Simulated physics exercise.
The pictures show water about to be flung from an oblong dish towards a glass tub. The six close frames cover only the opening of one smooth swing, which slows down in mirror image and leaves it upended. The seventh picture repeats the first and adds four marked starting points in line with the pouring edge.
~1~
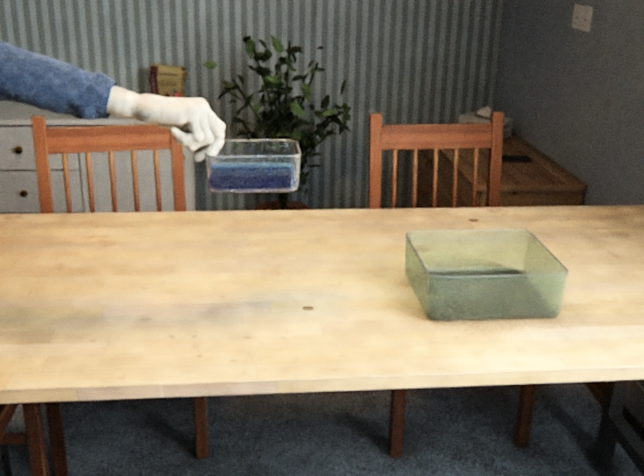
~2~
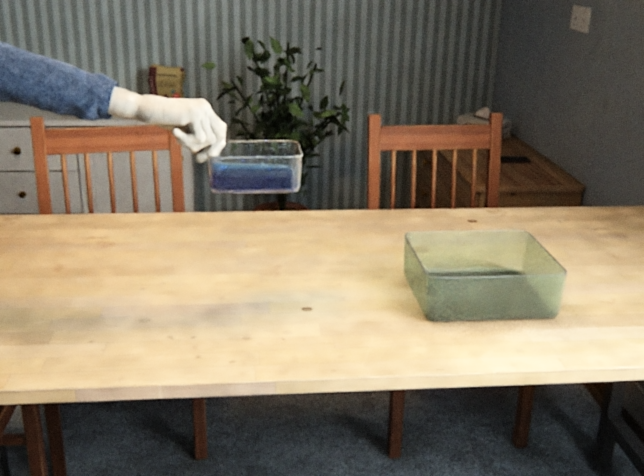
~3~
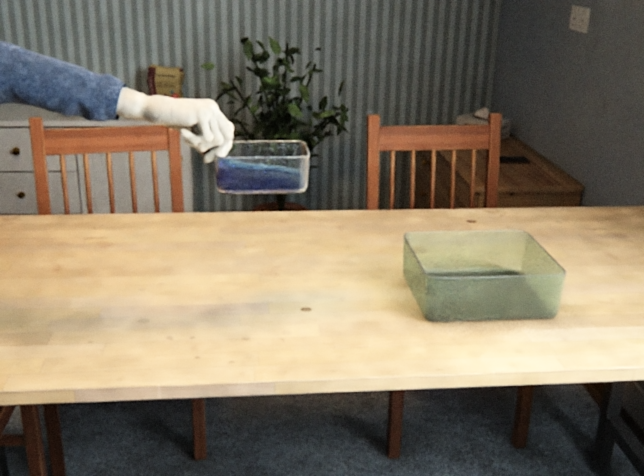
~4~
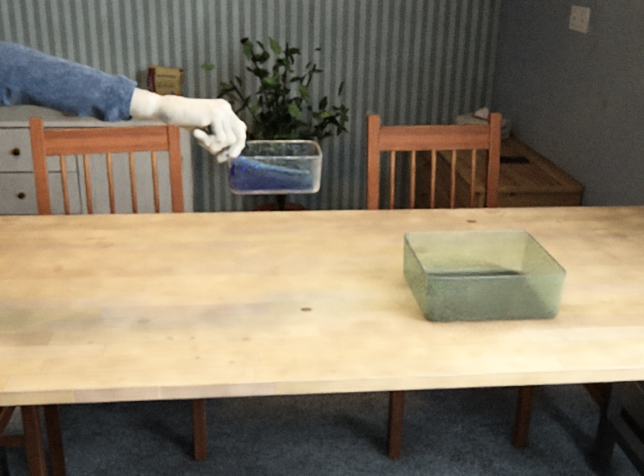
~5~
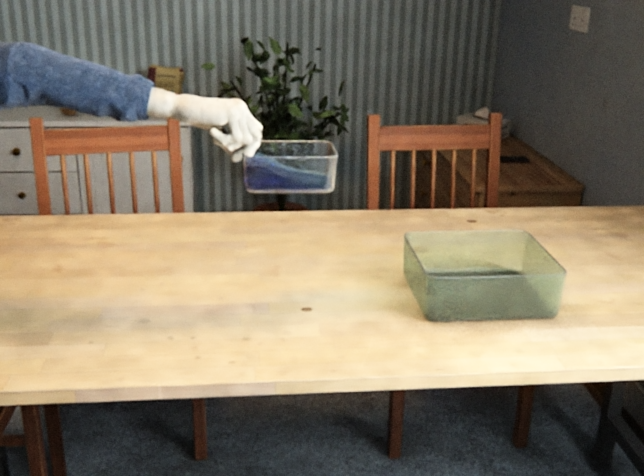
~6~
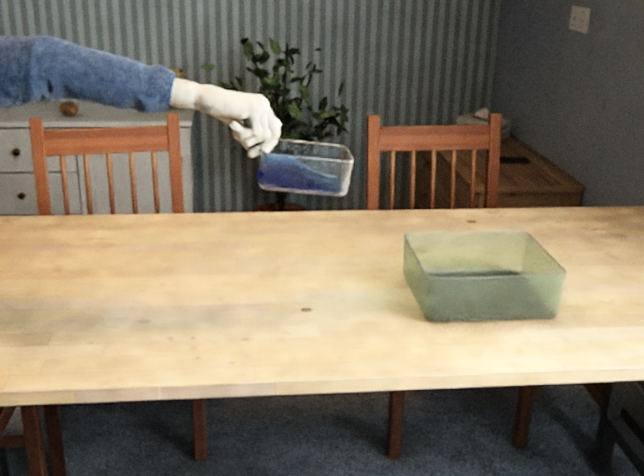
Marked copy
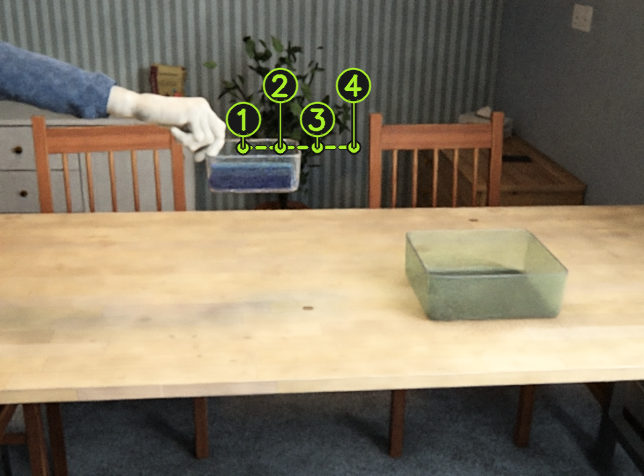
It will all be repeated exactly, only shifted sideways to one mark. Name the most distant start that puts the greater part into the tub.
Spot 3 just does it.
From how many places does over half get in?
Two of them.
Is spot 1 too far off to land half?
Yes, it does.
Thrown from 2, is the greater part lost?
Yes.
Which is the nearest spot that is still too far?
Spot 2.
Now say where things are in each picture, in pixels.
Upright, lip at (297, 147); tub from (425, 319) to (559, 315); nothing has left yet, in the first frame.
Upright, lip at (299, 148); nothing has left yet, in the second frame.
Upright, lip at (306, 148); nothing has left yet, in the third frame.
Upright, lip at (318, 148); nothing has left yet, in the fourth frame.
Upright, lip at (333, 148); nothing has left yet, in the fifth frame.
Tipped about 6°, lip at (349, 153); nothing has left yet, in the sixth frame.
On the marked copy, 1 at (243, 147); 2 at (280, 147); 3 at (317, 147); 4 at (353, 147).
If 1 is chosen, about 0 % lands in the tub, 100 % falls short.
If 2 is chosen, about 29 % lands in the tub, 66 % falls short and 4 % goes beside or beyond.
If 3 is chosen, about 68 % lands in the tub, 26 % falls short and 6 % goes beside or beyond.
If 4 is chosen, about 84 % lands in the tub, 9 % falls short and 7 % goes beside or beyond.
